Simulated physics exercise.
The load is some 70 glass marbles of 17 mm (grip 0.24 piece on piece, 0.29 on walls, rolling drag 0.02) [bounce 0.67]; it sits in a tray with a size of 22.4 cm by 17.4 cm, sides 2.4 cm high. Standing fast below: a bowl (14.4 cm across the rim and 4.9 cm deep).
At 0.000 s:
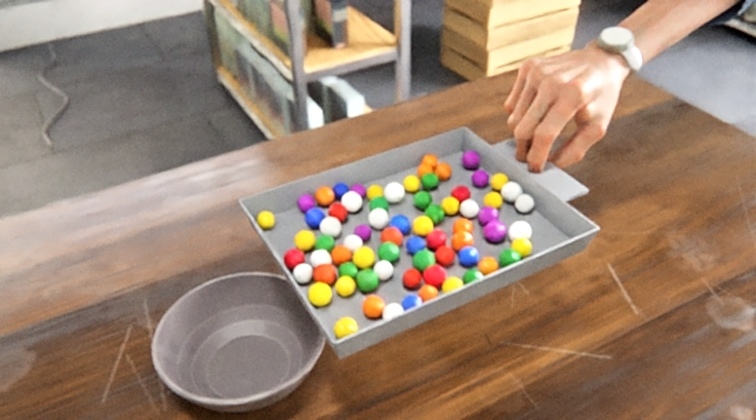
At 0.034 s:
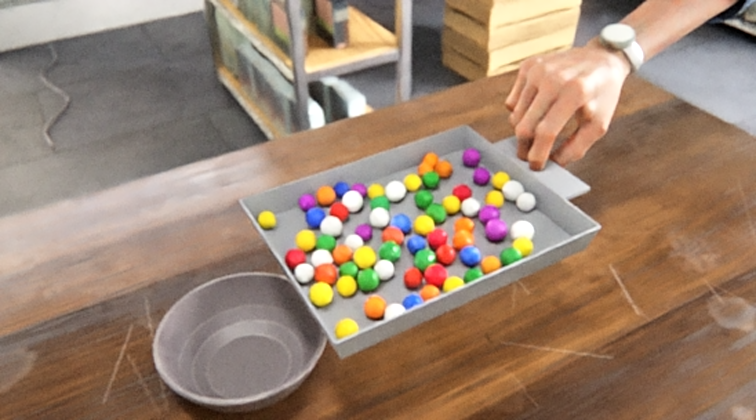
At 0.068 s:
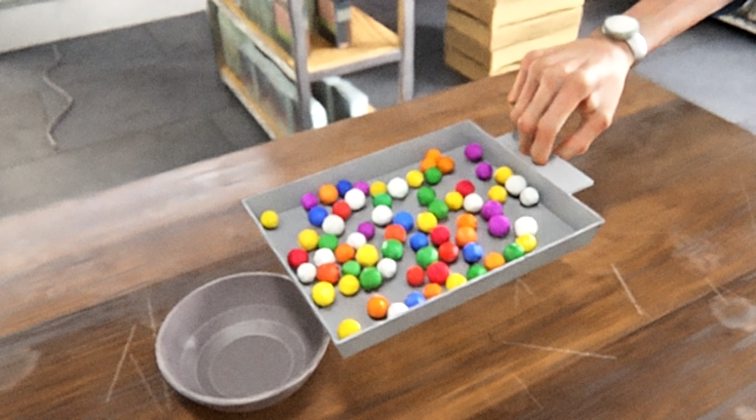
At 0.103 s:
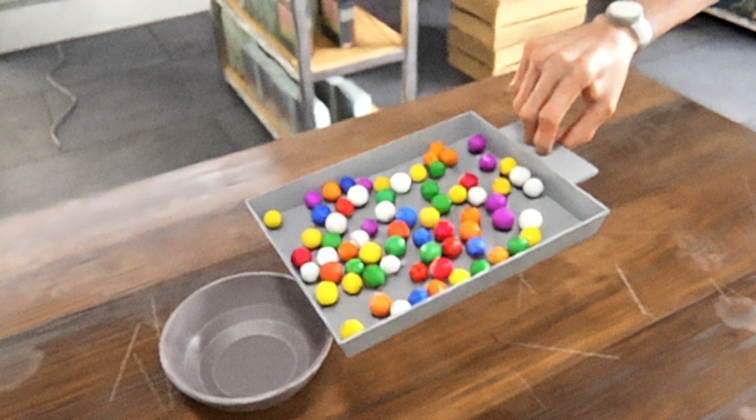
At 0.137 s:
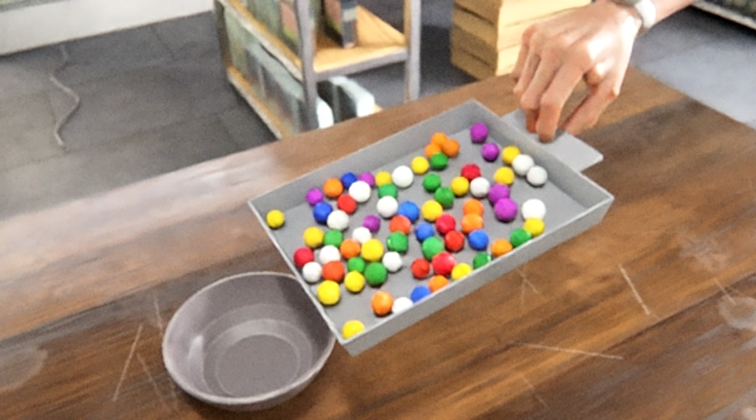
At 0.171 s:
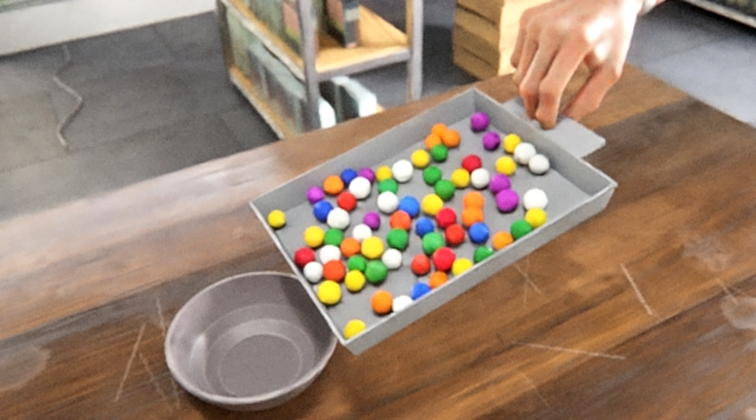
A hand gripping a gray tray of colorful marbles on a wooden table, gradually raising its right side beside a round bowl.
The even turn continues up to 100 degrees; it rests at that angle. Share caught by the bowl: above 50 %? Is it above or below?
It comes out above.
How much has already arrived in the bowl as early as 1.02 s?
About 55 per cent by then.
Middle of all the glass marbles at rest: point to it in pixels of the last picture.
Somewhere around (258, 359) in the final picture.
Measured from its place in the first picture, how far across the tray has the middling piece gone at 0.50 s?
My guess would be some 5 cm.
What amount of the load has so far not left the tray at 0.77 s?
The tray still holds around 80 per cent.
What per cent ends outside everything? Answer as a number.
Close to 25 in a hundred, I'd say.
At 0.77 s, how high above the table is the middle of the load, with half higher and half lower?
Around 16 cm.
After 0.50 s, tilt 45 degrees; tray 100 %; middle of all pieces on or above the table near (347, 214).
After 0.77 s, tilt 72 degrees; tray 80 %, bowl 5 %, in the air 15 %; middle of all pieces on or above the table near (297, 253).
After 1.02 s, tilt 97 degrees; outside 15 %, tray 15 %, bowl 55 %, in the air 20 %; middle of all pieces on or above the table near (257, 342).
After 1.26 s, tilt 100 degrees; outside 25 %, bowl 75 %; middle of all pieces on or above the table near (250, 383).
In the end, at 3.1 s, outside 25 %, bowl 75 %.
